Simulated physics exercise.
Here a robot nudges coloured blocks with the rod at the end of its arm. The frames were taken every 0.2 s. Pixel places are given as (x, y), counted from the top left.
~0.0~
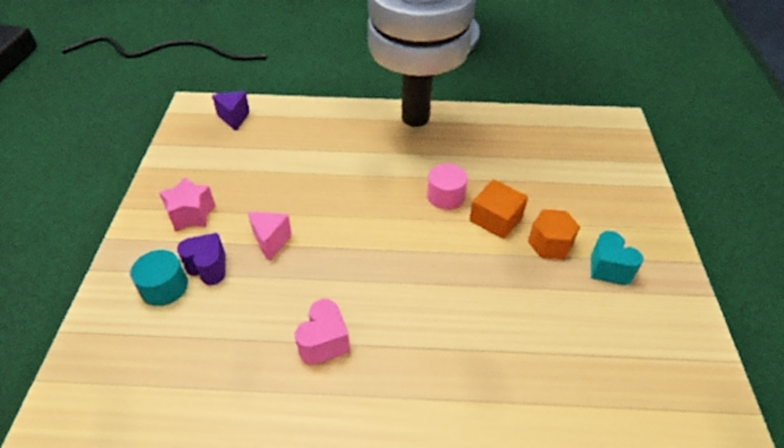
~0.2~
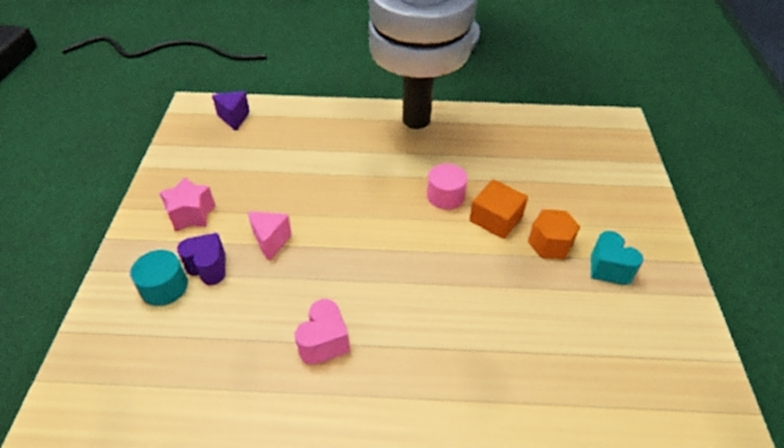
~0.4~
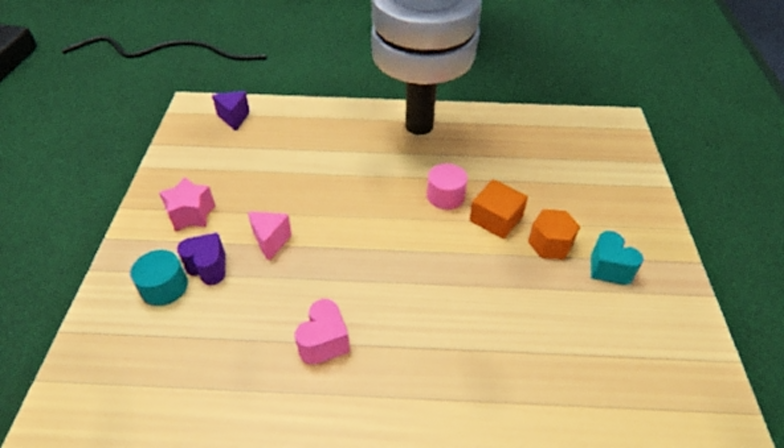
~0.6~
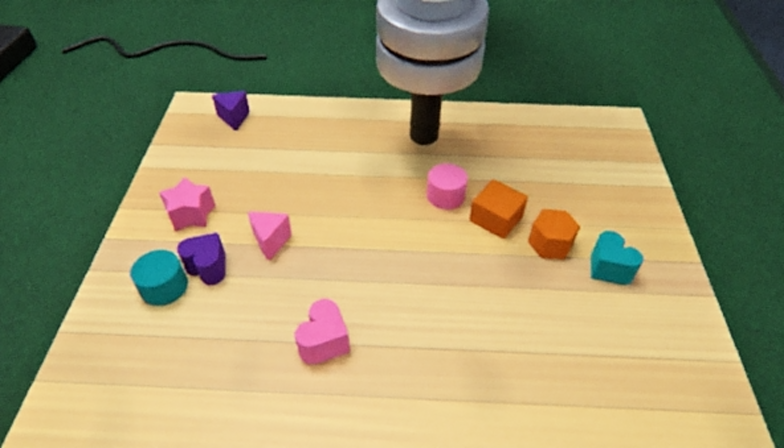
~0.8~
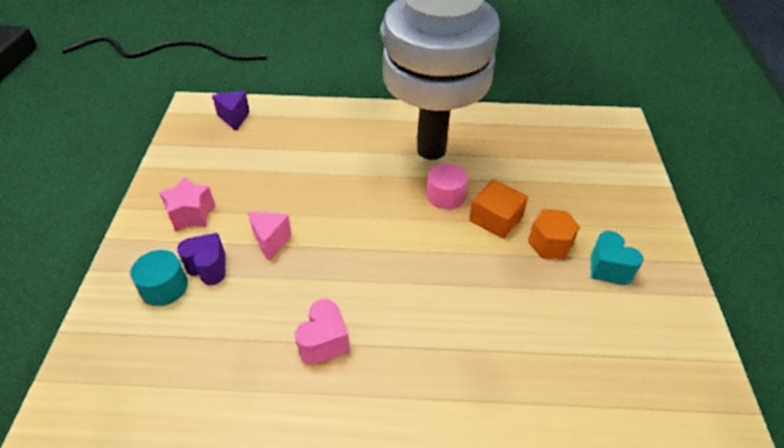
A grey robot arm with a black rod hangs over a pale wooden board on a green surface, seen from above at a slant by a still camera. Pink, purple and turquoise blocks sit at left, a pink heart lies near the lower middle, and a pink circle, two orange blocks and a turquoise heart slope down rightward. The rod moves slightly down and right, nearing the pink circle, while every block stays still.
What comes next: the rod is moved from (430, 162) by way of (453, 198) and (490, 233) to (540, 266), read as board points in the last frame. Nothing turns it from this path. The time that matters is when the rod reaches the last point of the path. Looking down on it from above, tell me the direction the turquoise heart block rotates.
From above, clockwise.
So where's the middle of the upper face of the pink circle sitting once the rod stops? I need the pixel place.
I'd guess (466, 231).
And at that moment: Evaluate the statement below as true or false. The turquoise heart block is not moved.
Verdict: False.
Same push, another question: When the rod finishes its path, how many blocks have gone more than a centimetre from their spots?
Counting only shifts above 1 cm, I get three or more blocks.
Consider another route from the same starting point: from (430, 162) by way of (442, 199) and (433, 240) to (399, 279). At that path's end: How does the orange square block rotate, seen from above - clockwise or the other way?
Watching from overhead, you'd notice the orange square block rotating counter-clockwise.
The first path, step by step. One third of the way, rod (455, 188); pink circle (459, 205); orange square block (504, 202), turned 20° anticlockwise.
Two thirds of the way, rod (493, 223); pink circle (466, 231); orange square block (534, 218), turned 25° anticlockwise; orange hexagonal block (577, 229), turned 25° anticlockwise.
At the end, rod (543, 256); pink circle (466, 231); orange square block (580, 235), turned 60° anticlockwise; orange hexagonal block (618, 226), turned 60° anticlockwise; turquoise heart block (647, 255), turned 40° clockwise.
